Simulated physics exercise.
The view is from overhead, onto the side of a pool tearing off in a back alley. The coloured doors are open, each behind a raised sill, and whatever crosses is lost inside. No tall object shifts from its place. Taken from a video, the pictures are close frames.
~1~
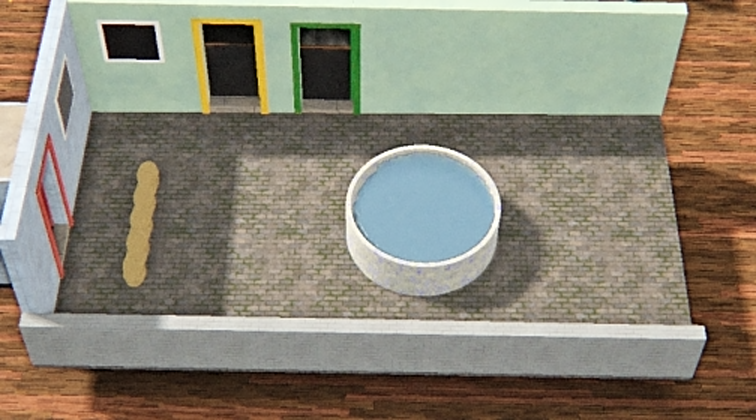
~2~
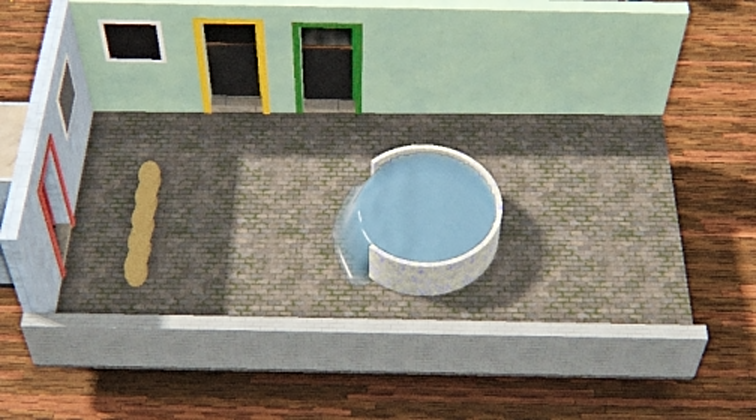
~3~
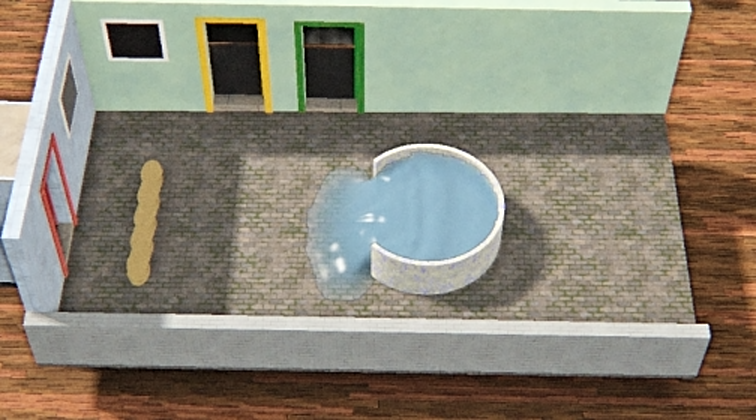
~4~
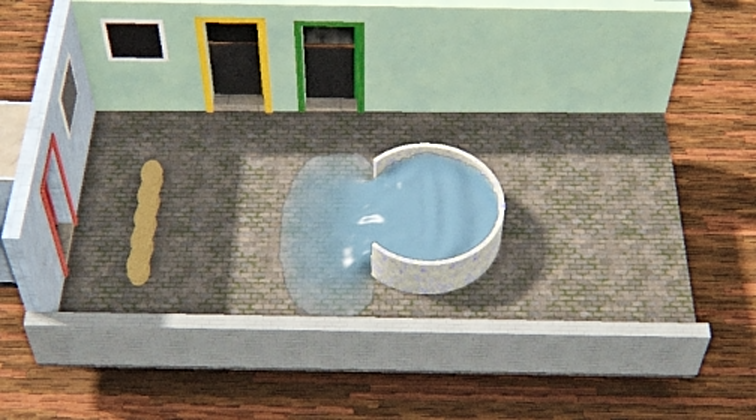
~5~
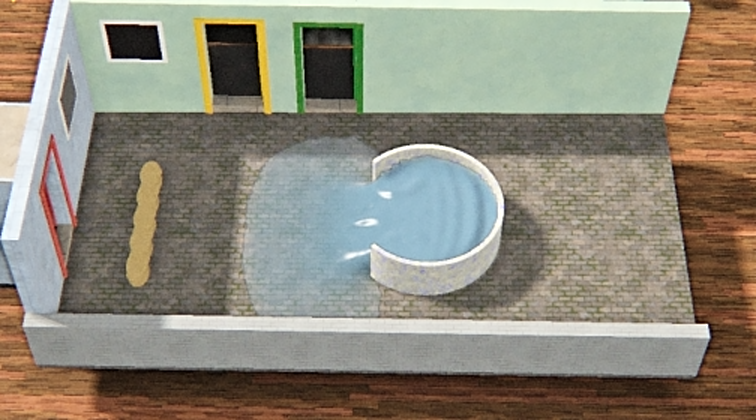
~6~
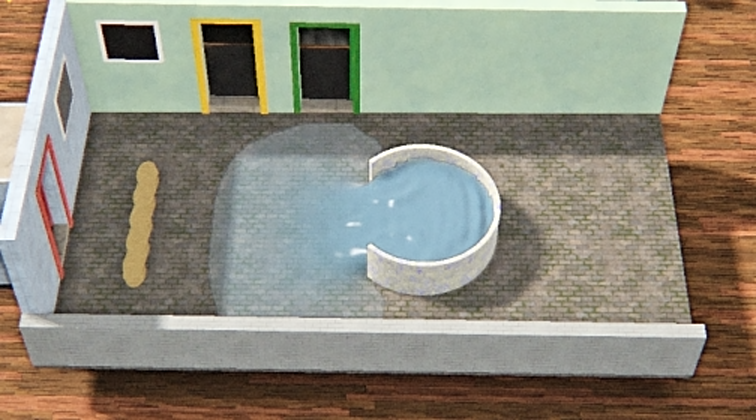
At first, still water fills a round white-walled tank in a paved alley with yellow, green and red doorways. Then the tank's left side tears open and water pours out through the gap. The pale sheet spreads leftward across the paving, widening toward the back and front walls, while the tan strip stays in place.
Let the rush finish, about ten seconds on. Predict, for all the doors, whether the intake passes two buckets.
My prediction: At the red door it passes two buckets; at the yellow door it does not pass two; at the green door it does not pass two.
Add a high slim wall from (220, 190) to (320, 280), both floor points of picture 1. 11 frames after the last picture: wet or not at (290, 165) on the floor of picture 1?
Result at that point: Inundated.
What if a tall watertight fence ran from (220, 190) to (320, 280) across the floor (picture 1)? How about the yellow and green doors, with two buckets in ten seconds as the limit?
Reading it off, the yellow door comes in higher and the green door comes in higher.
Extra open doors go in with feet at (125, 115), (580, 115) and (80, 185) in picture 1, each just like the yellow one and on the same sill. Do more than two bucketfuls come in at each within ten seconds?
Sure - the first gets past, the second stays short, the third gets past.
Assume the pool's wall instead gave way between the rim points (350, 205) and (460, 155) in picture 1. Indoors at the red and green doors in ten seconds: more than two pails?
Red door goes past it, green door goes past it.
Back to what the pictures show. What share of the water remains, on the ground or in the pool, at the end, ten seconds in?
Estimate: Near 92 %.
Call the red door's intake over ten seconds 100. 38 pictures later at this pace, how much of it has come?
Roughly 45 percent.
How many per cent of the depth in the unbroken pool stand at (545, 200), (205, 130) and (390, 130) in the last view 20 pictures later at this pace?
Going place by place: 0 %, 25 % and 0 %.
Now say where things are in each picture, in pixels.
Still water in the round tank at (423, 207), in the first frame.
Water pours out at (352, 222) and has run to (367, 281), in the second frame.
Water pours out at (355, 223) and has run to (331, 295), in the third frame.
Water pours out at (355, 224) and has run to (307, 307), in the fourth frame.
The front is at (271, 318), out from the gap at (354, 226), in the fifth frame.
Water pours out at (351, 226) and has run to (225, 315), in the sixth frame.
A moment on, water covers 40 % of the floor; the red door not reached, the yellow door wet at the sill, nothing in, the green door wet at the sill, nothing in.
Next, water covers 45 % of the floor; the red door not reached, the yellow door wet at the sill, nothing in, the green door wet at the sill, nothing in.
Then, water covers 50 % of the floor; the red door wet at the sill, nothing in, the yellow door wet at the sill, nothing in, the green door wet at the sill, nothing in.
Later, water covers 55 % of the floor; the red door far over two buckets in, the yellow door wet at the sill, nothing in, the green door wet at the sill, nothing in.
In the end, water covers 70 % of the floor; the red door far over two buckets in, the yellow door wet at the sill, nothing in, the green door wet at the sill, nothing in.
